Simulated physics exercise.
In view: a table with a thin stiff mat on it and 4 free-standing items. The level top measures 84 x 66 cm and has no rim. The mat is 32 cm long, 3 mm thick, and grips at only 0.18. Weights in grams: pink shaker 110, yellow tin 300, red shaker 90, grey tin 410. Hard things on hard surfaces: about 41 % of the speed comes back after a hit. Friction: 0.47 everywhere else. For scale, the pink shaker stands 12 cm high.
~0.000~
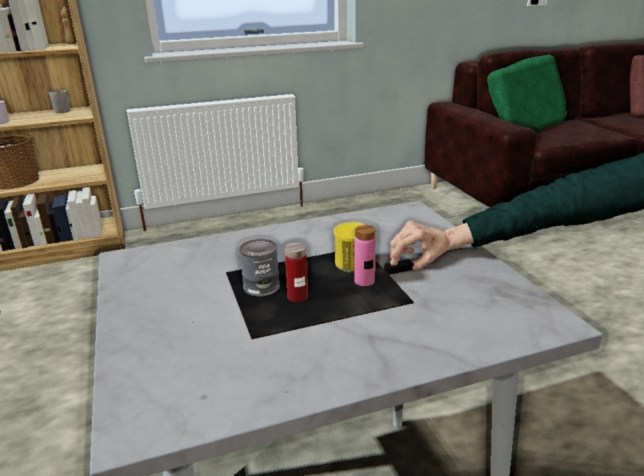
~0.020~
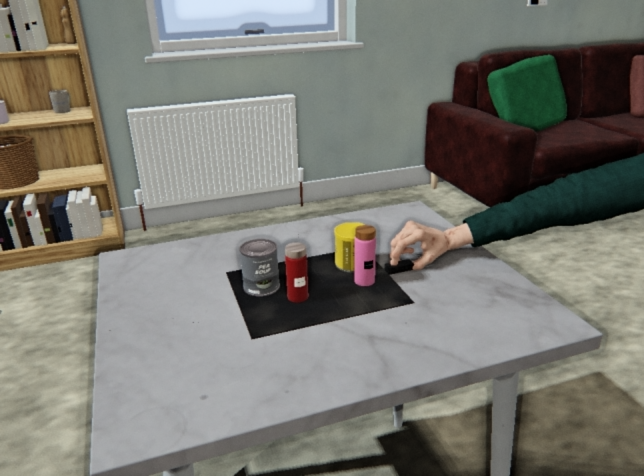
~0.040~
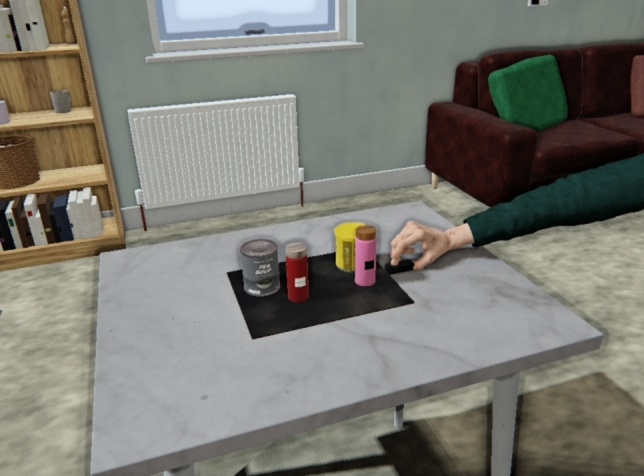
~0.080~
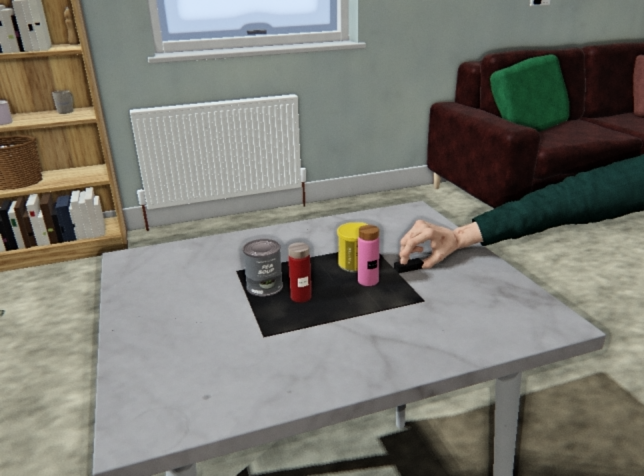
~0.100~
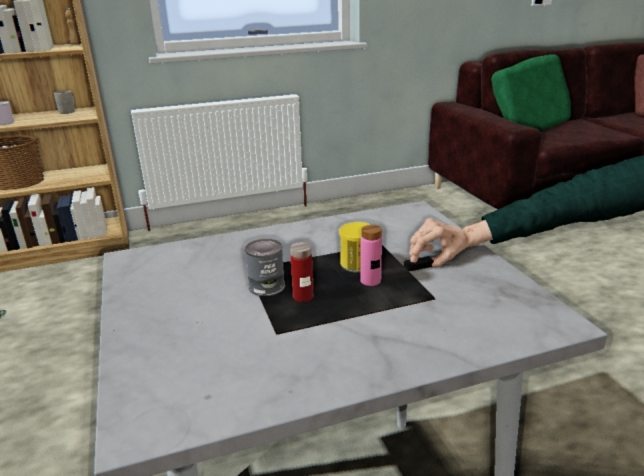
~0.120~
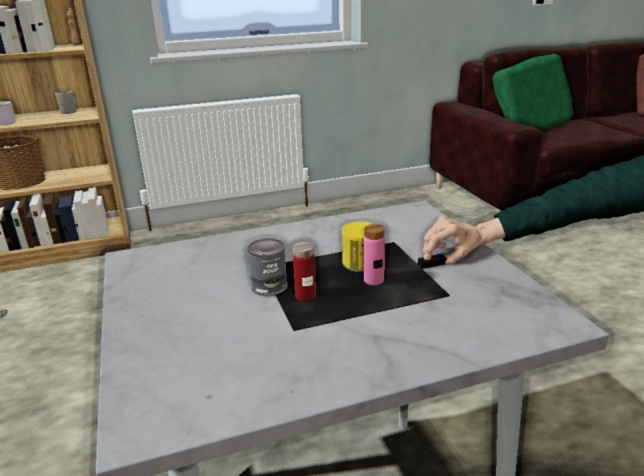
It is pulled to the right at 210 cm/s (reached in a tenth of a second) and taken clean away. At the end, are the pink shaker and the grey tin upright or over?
The pink shaker topples; the grey tin keeps standing.
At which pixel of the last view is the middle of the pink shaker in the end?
Near (445, 262).
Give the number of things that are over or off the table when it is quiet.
1 of them.
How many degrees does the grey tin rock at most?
About 2°.
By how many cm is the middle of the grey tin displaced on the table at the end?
Some 2 cm.
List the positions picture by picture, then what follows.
Mat pulled 0 cm; pink shaker (365, 256); grey tin (260, 267), in the first frame.
Mat pulled 0 cm; yellow tin (353, 248); red shaker (297, 273), in the second frame.
Mat pulled 0 cm; yellow tin (353, 248); red shaker (297, 273), in the third frame.
Mat pulled 2 cm; yellow tin (356, 247); red shaker (300, 272), in the fourth frame.
Mat pulled 4 cm; yellow tin (358, 247); red shaker (302, 272), in the fifth frame.
Mat pulled 7 cm; pink shaker (374, 255); grey tin (268, 267), in the sixth frame.
Around 0.22 s, mat pulled 27 cm; pink shaker shifted 4 cm near (387, 252); grey tin shifted 2 cm near (273, 267); red shaker at 4° to upright.
Around 0.32 s, mat pulled 48 cm; pink shaker at 6° to upright near (403, 250); grey tin shifted 2 cm near (273, 267); red shaker at 8° to upright.
Around 0.42 s, mat pulled 69 cm; pink shaker at 22° to upright near (411, 248); grey tin shifted 2 cm near (273, 267); yellow tin shifted 5 cm.
Around 0.62 s, mat pulled 88 cm; pink shaker on its side near (436, 261); grey tin shifted 2 cm near (273, 267); yellow tin shifted 5 cm.
Finally (1.3 s), on their side or leaning hard on the table, pink shaker; the other 3 still in place (within 6 cm). Final places as that camera would see them, pink shaker near (445, 262), grey tin near (273, 267).
